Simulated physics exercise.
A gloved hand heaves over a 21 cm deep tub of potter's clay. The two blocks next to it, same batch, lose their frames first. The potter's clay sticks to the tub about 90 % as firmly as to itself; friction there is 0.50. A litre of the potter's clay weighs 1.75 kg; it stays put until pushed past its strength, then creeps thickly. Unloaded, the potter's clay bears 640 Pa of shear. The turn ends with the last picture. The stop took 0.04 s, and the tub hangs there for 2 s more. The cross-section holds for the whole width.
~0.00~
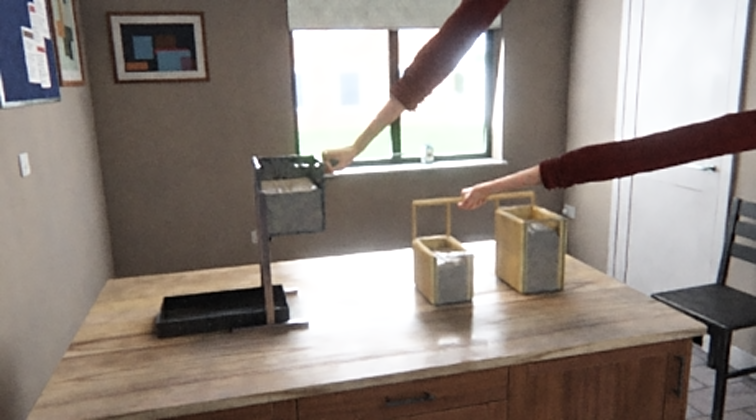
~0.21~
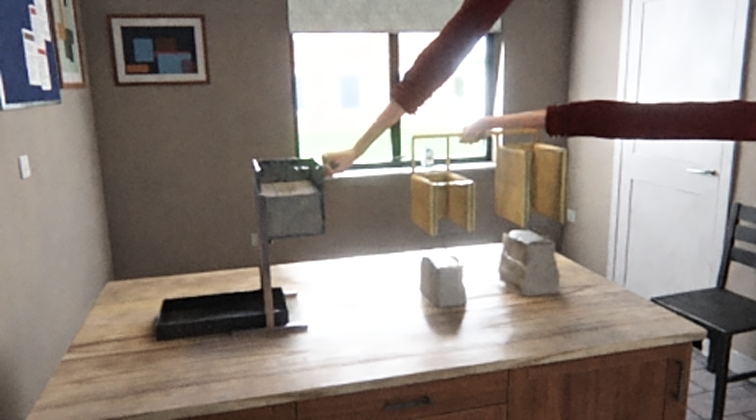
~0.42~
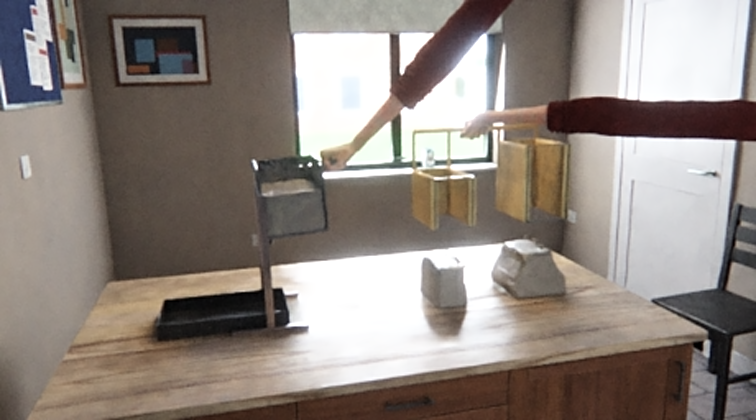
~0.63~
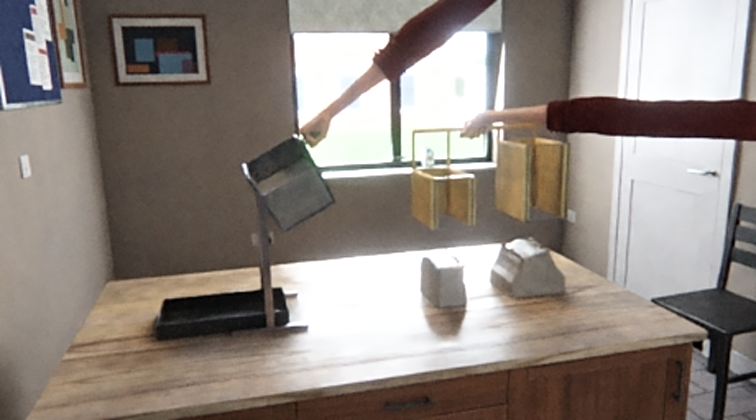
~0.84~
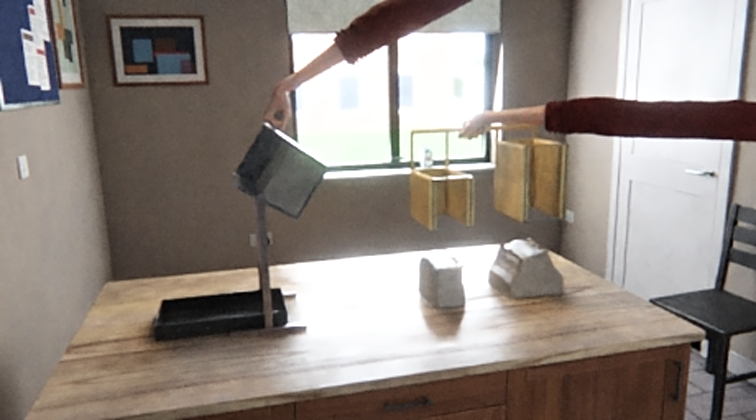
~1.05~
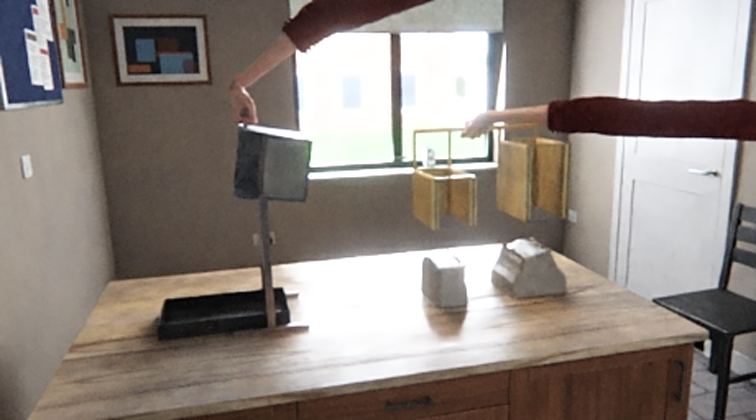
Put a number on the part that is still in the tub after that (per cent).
About 100 %.
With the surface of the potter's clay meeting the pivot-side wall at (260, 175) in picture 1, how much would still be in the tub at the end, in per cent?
It would be near 100 %.
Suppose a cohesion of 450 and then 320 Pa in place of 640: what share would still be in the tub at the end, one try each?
In that order: 100 %, 100 %.
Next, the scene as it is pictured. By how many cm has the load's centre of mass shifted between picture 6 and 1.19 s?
Roughly 0 cm.
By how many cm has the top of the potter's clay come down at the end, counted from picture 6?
About 1 cm.
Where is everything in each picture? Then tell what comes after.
Handle-side rim at (321, 164), tilt 0 degrees; crest of the potter's clay at (285, 192); block heights 14 cm, 22 cm (left to right), in the first frame.
Handle-side rim at (321, 167), tilt 0 degrees; crest of the potter's clay at (285, 195); block heights 14 cm, 19 cm (left to right), in the second frame.
Handle-side rim at (320, 164), tilt 4 degrees; crest of the potter's clay at (320, 189); block heights 14 cm, 16 cm (left to right), in the third frame.
Handle-side rim at (301, 143), tilt 27 degrees; crest of the potter's clay at (314, 168); block heights 14 cm, 16 cm (left to right), in the fourth frame.
Handle-side rim at (269, 131), tilt 55 degrees; crest of the potter's clay at (293, 148); block heights 14 cm, 16 cm (left to right), in the fifth frame.
Handle-side rim at (241, 133), tilt 81 degrees; crest of the potter's clay at (270, 138); block heights 14 cm, 16 cm (left to right), in the sixth frame.
After 1.19 s, the tub is at 81 degrees and holds 100 %.
After 1.36 s, the tub is at 81 degrees and holds 100 %.
After 1.53 s, the tub is at 81 degrees and holds 100 %.
After 1.70 s, the tub is at 81 degrees and holds 100 %.
After 3.05 s, the tub is at 81 degrees and holds 100 %.
